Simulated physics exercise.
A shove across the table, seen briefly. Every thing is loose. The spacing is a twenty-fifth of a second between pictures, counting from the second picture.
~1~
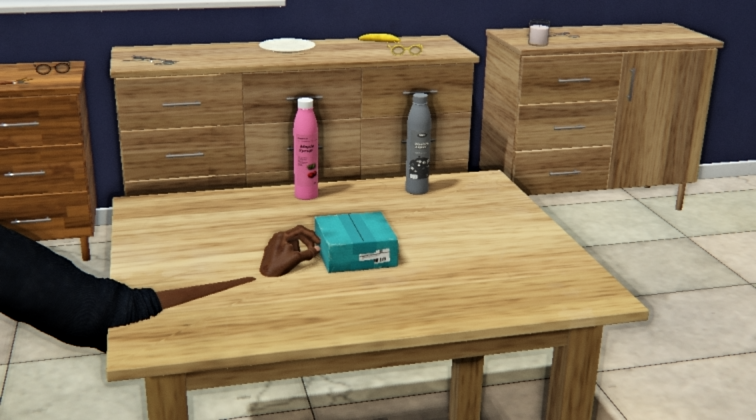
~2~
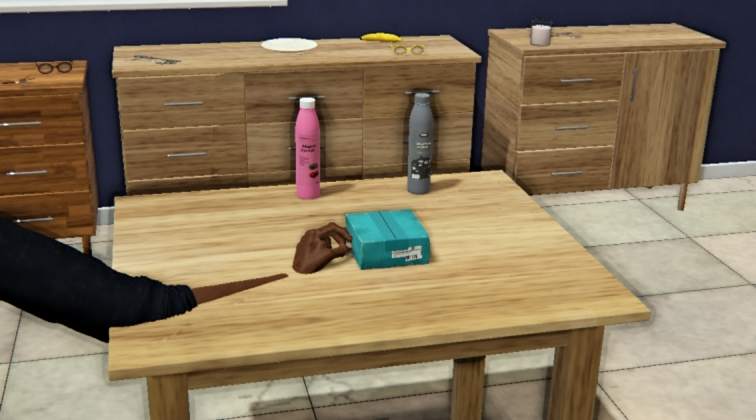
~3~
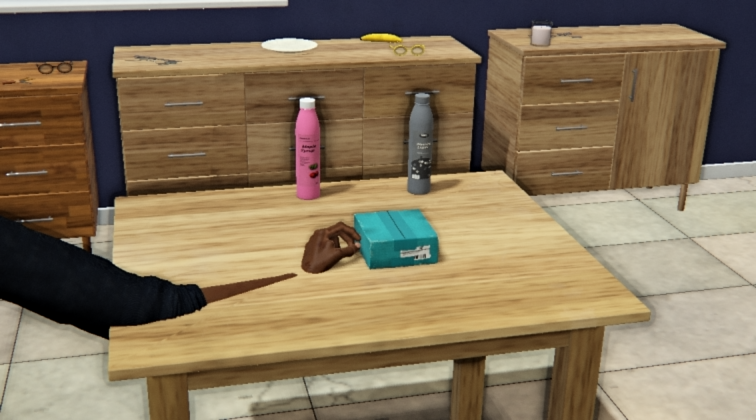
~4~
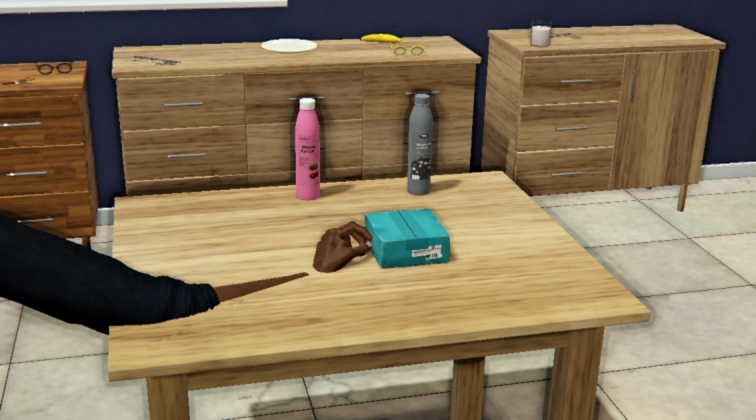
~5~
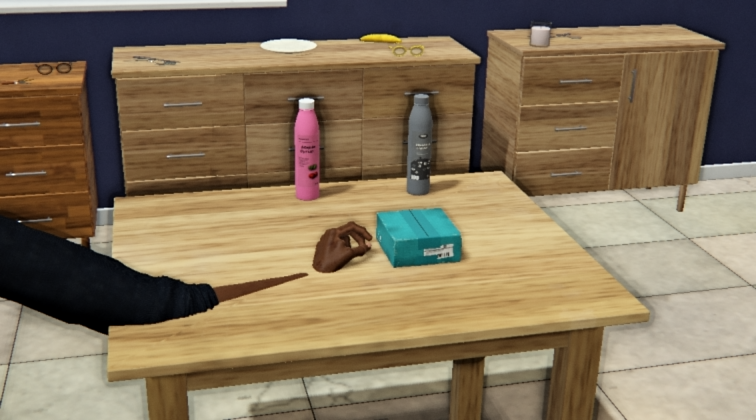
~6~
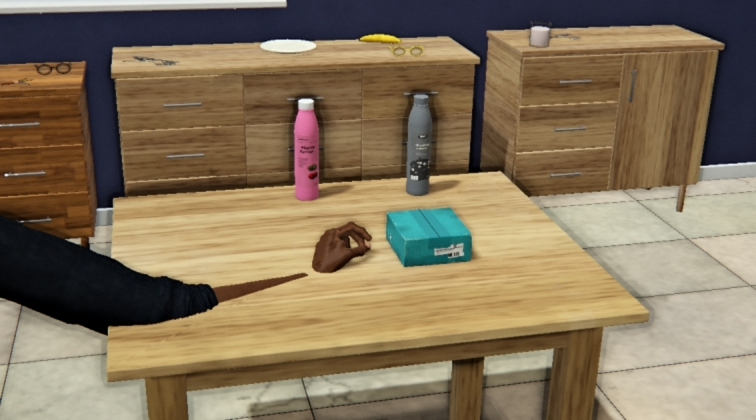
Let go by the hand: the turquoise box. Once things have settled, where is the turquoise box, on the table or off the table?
It comes to rest on the table.
Then, 0.10 s past the last view, turquoise box displaced about its own width near (447, 235).
Then, 0.20 s past the last view, turquoise box displaced about its own width near (455, 234).
Finally, moved from the start, turquoise box. Final places as the last picture's camera would see them, turquoise box near (456, 234).
